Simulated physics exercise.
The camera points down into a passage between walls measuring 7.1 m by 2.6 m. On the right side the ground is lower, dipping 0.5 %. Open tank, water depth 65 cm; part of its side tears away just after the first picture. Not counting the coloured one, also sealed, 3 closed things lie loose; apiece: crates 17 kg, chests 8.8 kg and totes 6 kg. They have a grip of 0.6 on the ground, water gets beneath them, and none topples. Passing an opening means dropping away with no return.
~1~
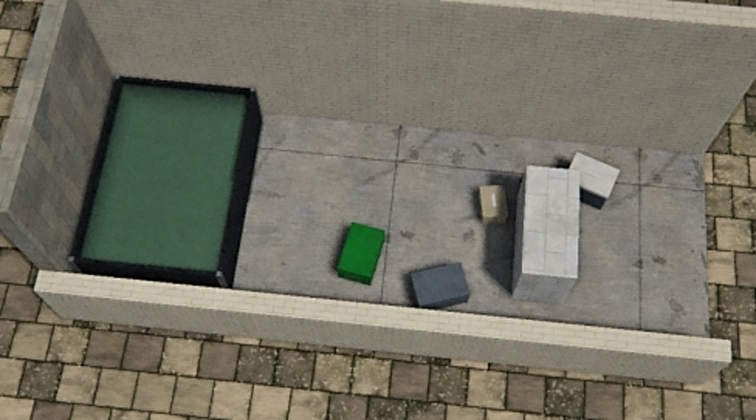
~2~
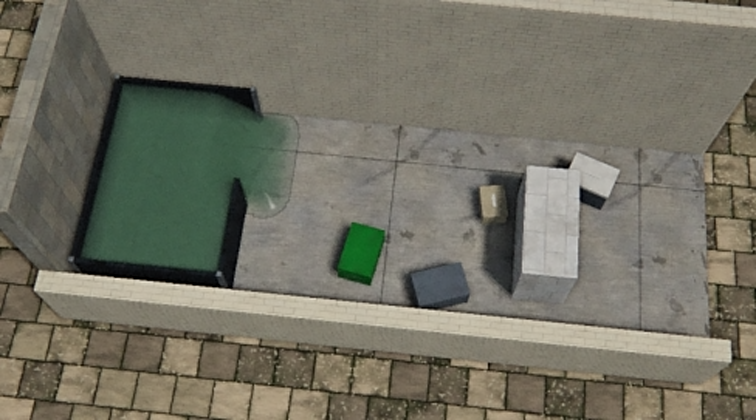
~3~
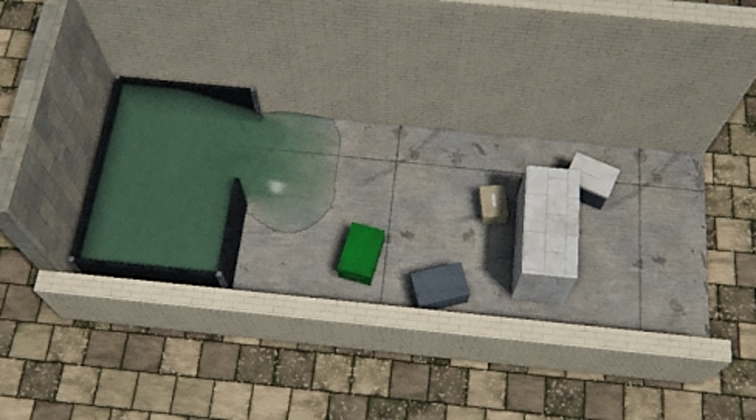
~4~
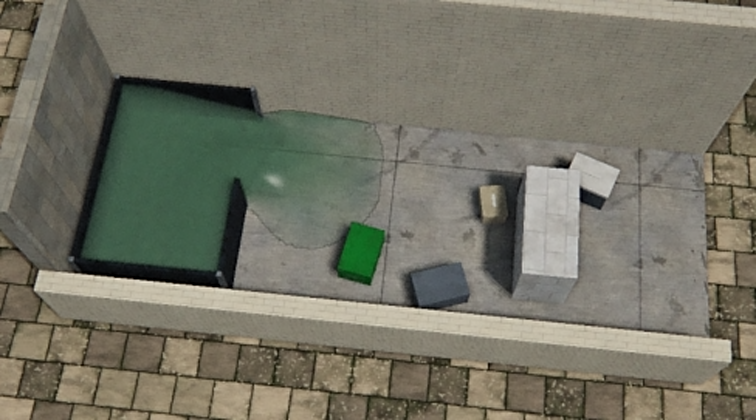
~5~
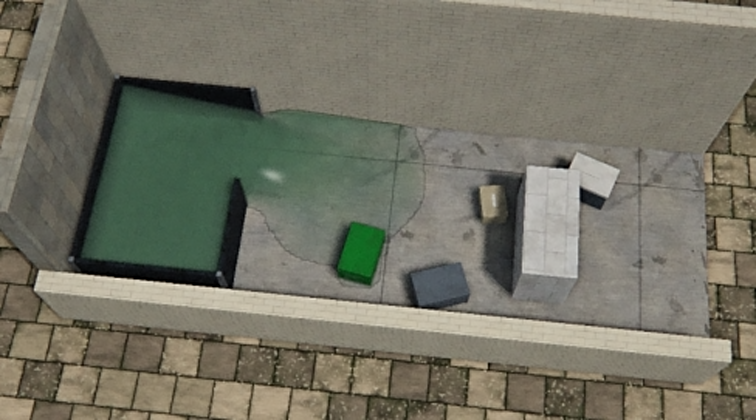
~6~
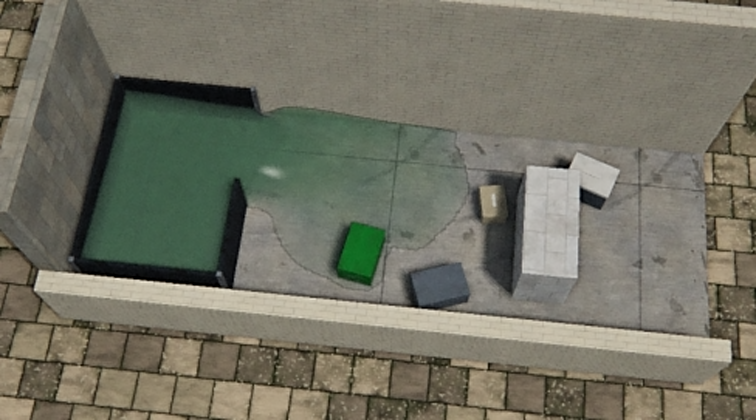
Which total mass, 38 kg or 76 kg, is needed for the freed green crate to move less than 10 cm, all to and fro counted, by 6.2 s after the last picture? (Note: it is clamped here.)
38 kg already does it.
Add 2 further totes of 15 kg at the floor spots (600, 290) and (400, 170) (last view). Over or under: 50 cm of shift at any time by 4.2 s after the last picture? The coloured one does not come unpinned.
Taking them in turn, the first is below the mark and the second is above the mark.
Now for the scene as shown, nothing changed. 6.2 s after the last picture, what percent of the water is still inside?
Remaining: Approx. 60 per cent.
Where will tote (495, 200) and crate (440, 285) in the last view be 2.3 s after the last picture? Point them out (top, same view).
Around (678, 157) and (414, 271).
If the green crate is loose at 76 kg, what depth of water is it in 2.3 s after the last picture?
Close to 9 cm deep.
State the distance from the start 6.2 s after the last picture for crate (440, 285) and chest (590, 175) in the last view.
Log: Item 1 at 20 cm, item 2 washed out.
Then, 0.6 s after the last picture the green crate would be 0 cm from its start with 38 kg and 0 cm from its start with 76 kg; 5 cm of water round it then.
Then, 2.3 s after the last picture the green crate would be 0 cm from its start with 38 kg and 0 cm from its start with 76 kg; 9 cm of water round it then.
Then, 4.2 s after the last picture the green crate would be 0 cm from its start with 38 kg and 0 cm from its start with 76 kg; 7 cm of water round it then.
Then, 6.2 s after the last picture the green crate would be 0 cm from its start with 38 kg and 0 cm from its start with 76 kg; 6 cm of water round it then.
